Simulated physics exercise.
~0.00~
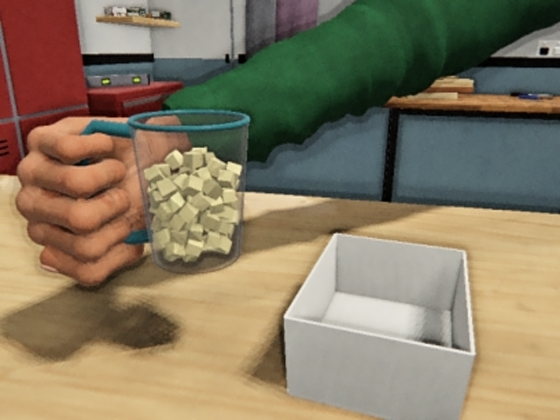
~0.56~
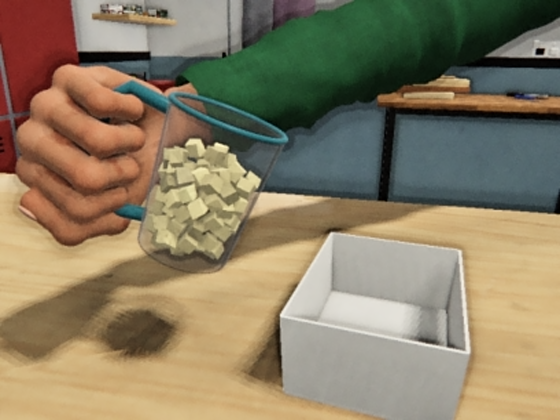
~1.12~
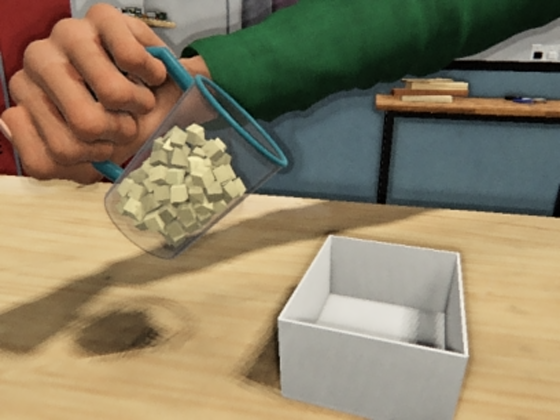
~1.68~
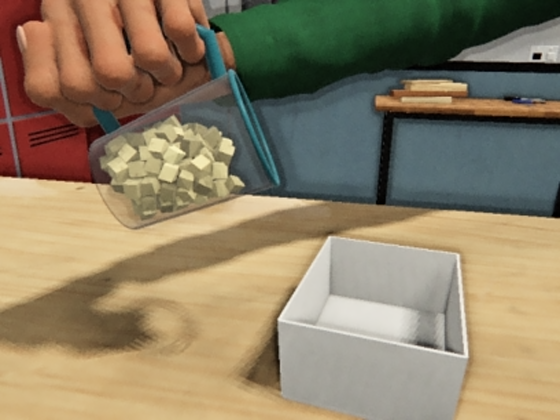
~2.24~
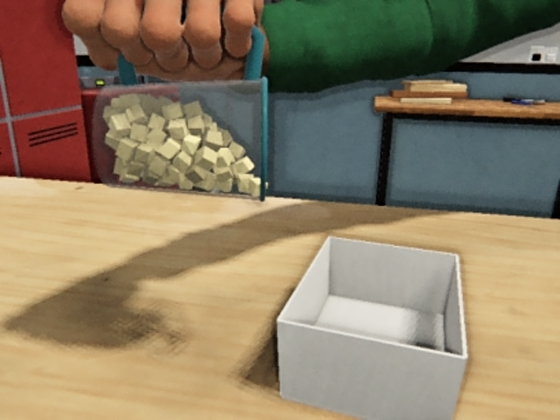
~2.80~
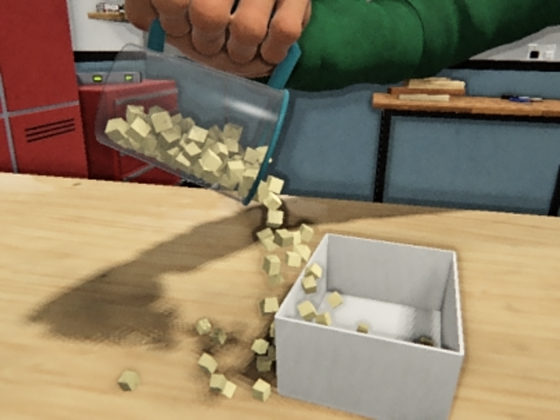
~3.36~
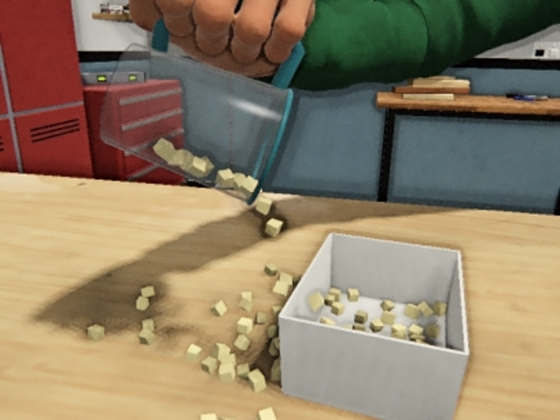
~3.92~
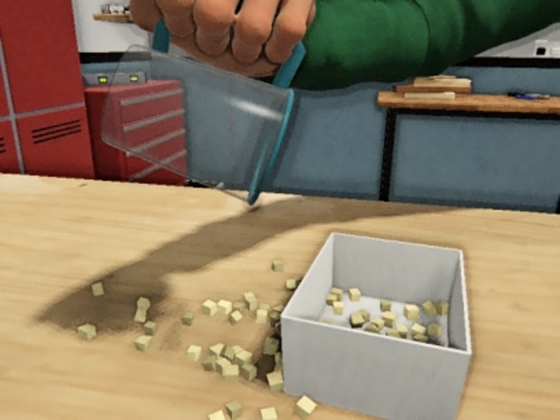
At the start, a hand reaching in from a green sleeve holds a clear cup with a blue-green rim and handle, full of pale yellow cubes, beside an open white box on a wooden table. The hand lifts the cup and steadily tips it to the right until it lies on its side, with the cubes still inside. As it tilts further, mouth downward, the cubes tumble out, some dropping into the box and many landing on the table to its left. The last few slide out, leaving the cup empty, with cubes split between box and tabletop.
